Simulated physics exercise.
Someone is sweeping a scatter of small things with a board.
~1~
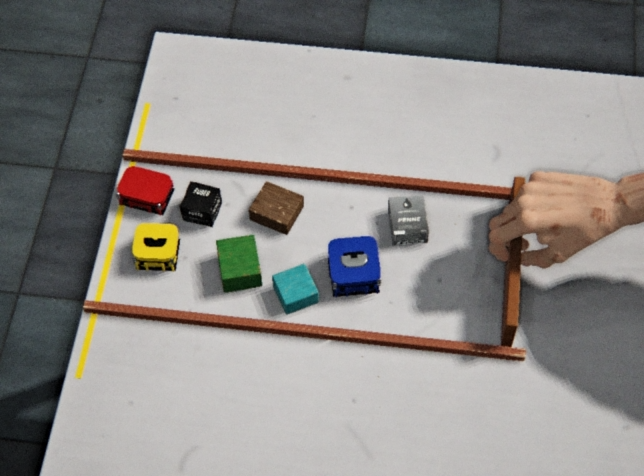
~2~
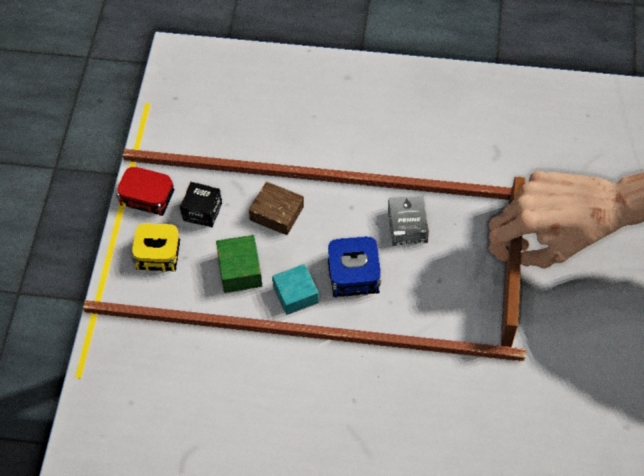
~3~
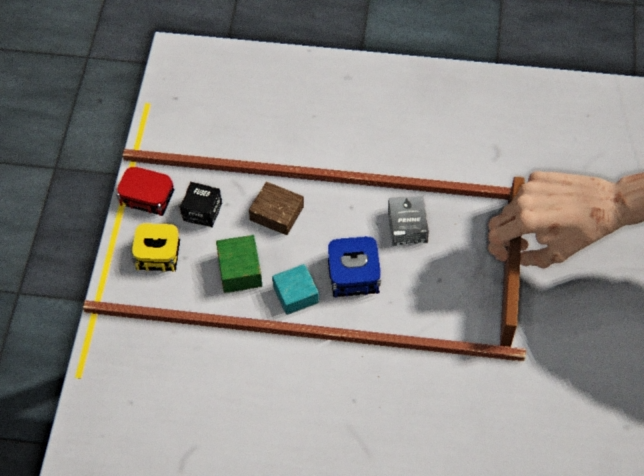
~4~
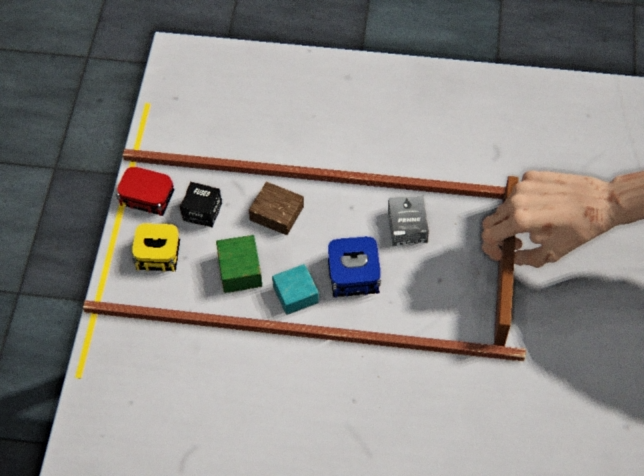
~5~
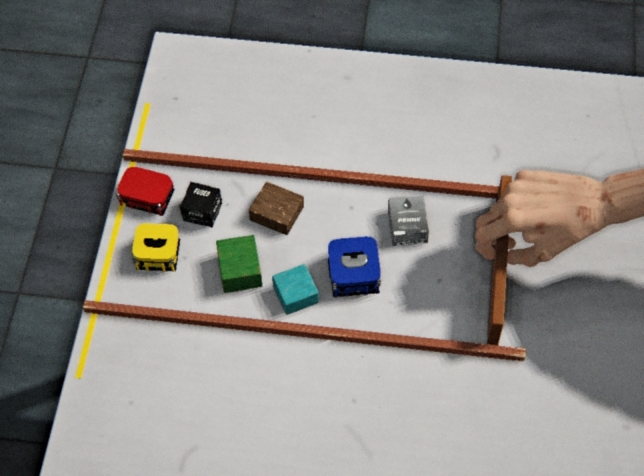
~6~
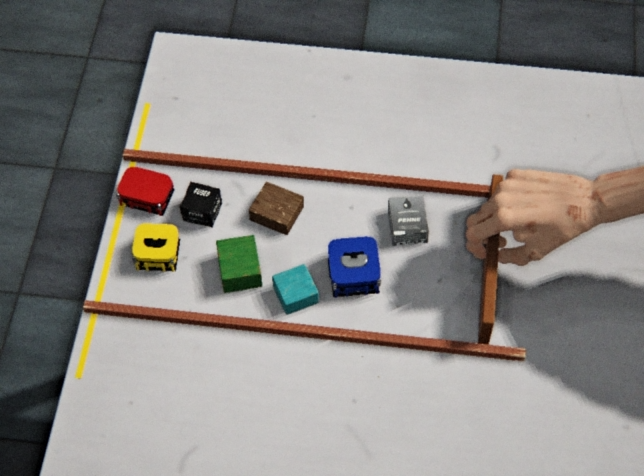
Hand holding a wooden board still, then sliding it slightly left between two rails, the scattered coloured blocks and cases staying unmoved.
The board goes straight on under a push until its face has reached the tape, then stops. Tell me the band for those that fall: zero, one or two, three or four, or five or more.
Count off: Above four.
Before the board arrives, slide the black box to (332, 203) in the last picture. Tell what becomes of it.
In the end the black box ends up off.
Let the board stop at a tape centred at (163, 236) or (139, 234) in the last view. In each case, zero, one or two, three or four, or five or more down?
3 or 4; 5 or more.
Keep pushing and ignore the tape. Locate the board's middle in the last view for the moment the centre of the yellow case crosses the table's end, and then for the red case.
Around (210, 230), then around (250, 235).
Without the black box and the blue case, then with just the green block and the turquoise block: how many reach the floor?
The counts: 6 and 6.
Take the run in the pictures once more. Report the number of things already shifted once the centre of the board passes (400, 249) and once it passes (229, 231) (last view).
At the first spot 1, then 8.
A little later, none off yet; red case at rest near (146, 191); yellow case at rest near (157, 248); black box at rest near (201, 205).
When it is over, the number that fall off is five or more; down, grey box, blue case, turquoise block, brown block, green block, black box, yellow case and red case.
